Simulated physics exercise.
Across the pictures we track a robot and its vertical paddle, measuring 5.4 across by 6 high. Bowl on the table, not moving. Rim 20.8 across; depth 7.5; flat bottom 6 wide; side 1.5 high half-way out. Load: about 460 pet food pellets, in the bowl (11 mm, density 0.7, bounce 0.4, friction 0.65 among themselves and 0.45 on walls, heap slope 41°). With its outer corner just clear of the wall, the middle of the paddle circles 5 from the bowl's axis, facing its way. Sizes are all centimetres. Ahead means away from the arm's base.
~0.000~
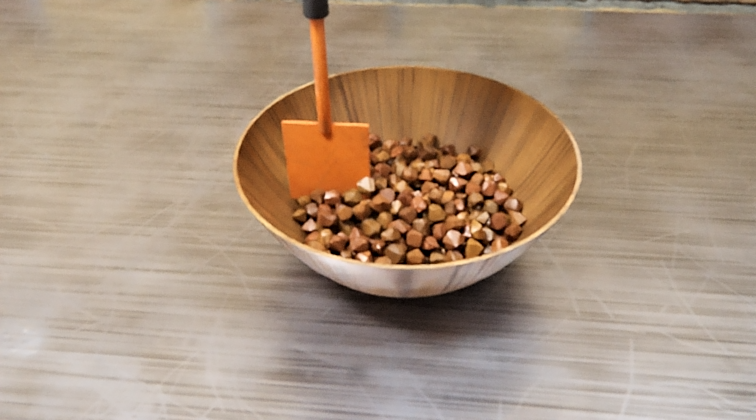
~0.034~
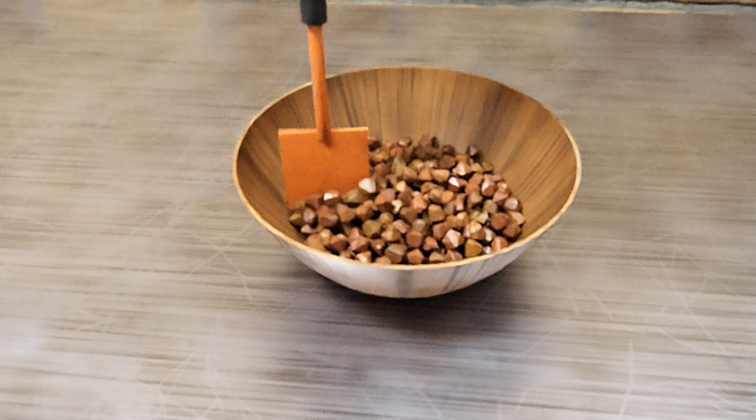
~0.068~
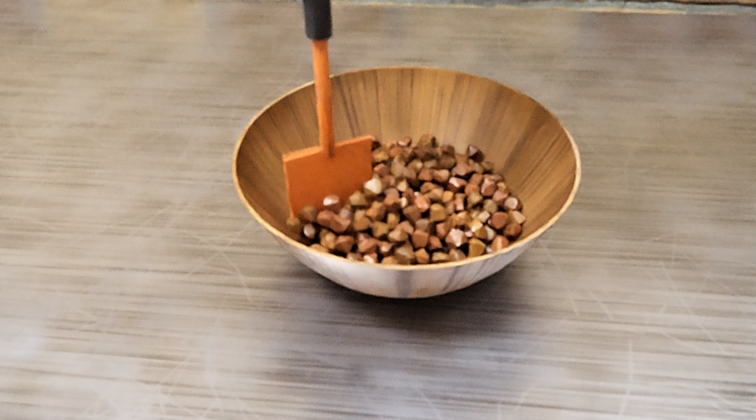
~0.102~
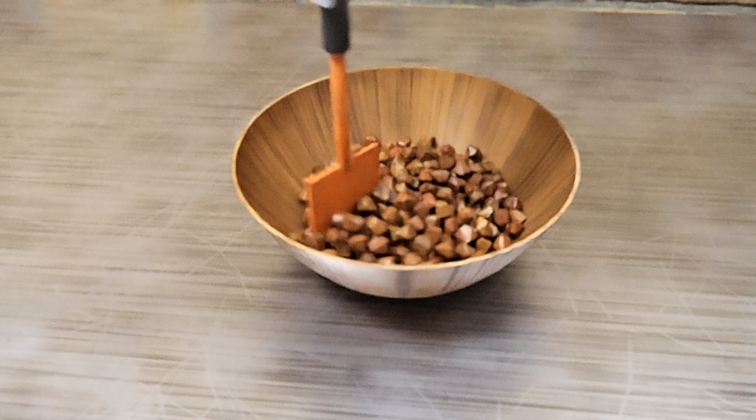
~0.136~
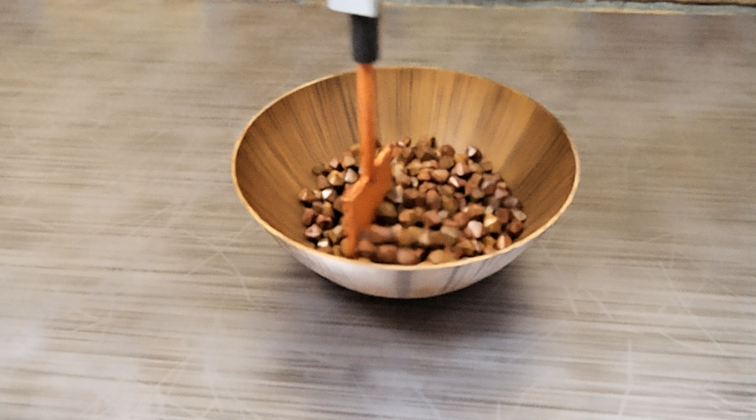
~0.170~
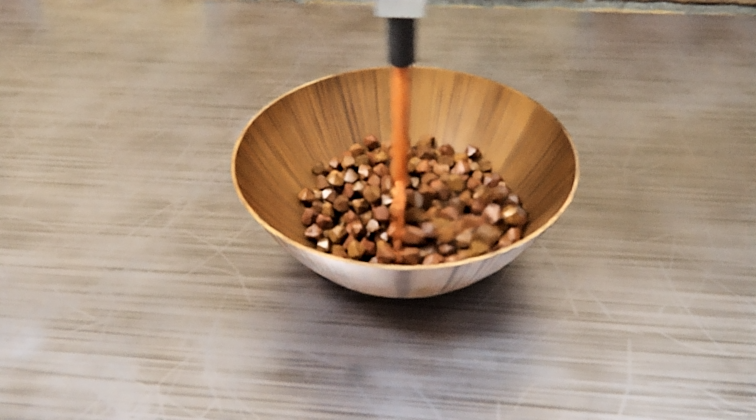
In a wooden bowl of small brown pellets on a table, a robot's flat orange paddle dipped in at the left and swept toward the viewer and rightward, turning edge-on as it pushed through them.
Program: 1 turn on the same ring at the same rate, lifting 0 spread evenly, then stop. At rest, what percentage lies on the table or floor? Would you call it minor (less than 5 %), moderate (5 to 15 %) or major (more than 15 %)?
I would call it moderate.
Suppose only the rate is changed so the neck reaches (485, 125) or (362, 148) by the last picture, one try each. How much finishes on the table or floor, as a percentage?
About 30 % for one try and about 5 % for the other, in order.
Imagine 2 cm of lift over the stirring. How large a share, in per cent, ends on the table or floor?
I'd put it at about 5 per cent.
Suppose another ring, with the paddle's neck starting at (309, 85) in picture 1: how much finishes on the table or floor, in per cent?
Roughly 5 per cent.
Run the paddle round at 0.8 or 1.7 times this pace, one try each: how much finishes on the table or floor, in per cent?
I'd expect about 5 per cent, then about 25 per cent.
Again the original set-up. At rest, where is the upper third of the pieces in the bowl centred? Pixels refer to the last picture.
It is centred near (335, 226).
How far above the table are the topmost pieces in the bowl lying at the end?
8.0 cm, give or take.
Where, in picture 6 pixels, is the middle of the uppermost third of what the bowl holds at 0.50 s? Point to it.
I'd point to about (335, 131).
By 0.34 s, 194° round, highest piece 10 above the table; 455 in the bowl, 5 in flight or on the tool.
By 0.50 s, 297° round, highest piece 10 above the table; 435 in the bowl, 17 on the table or floor, 8 in flight or on the tool.
By 0.79 s, 0° round, highest piece 8 above the table; 417 in the bowl, 42 on the table or floor, 1 in flight or on the tool.
By 1.49 s, 0° round, highest piece 8 above the table; 417 in the bowl, 43 on the table or floor.
Final count, 417 in the bowl, 43 on the table or floor. That is 9 % on the table or floor.
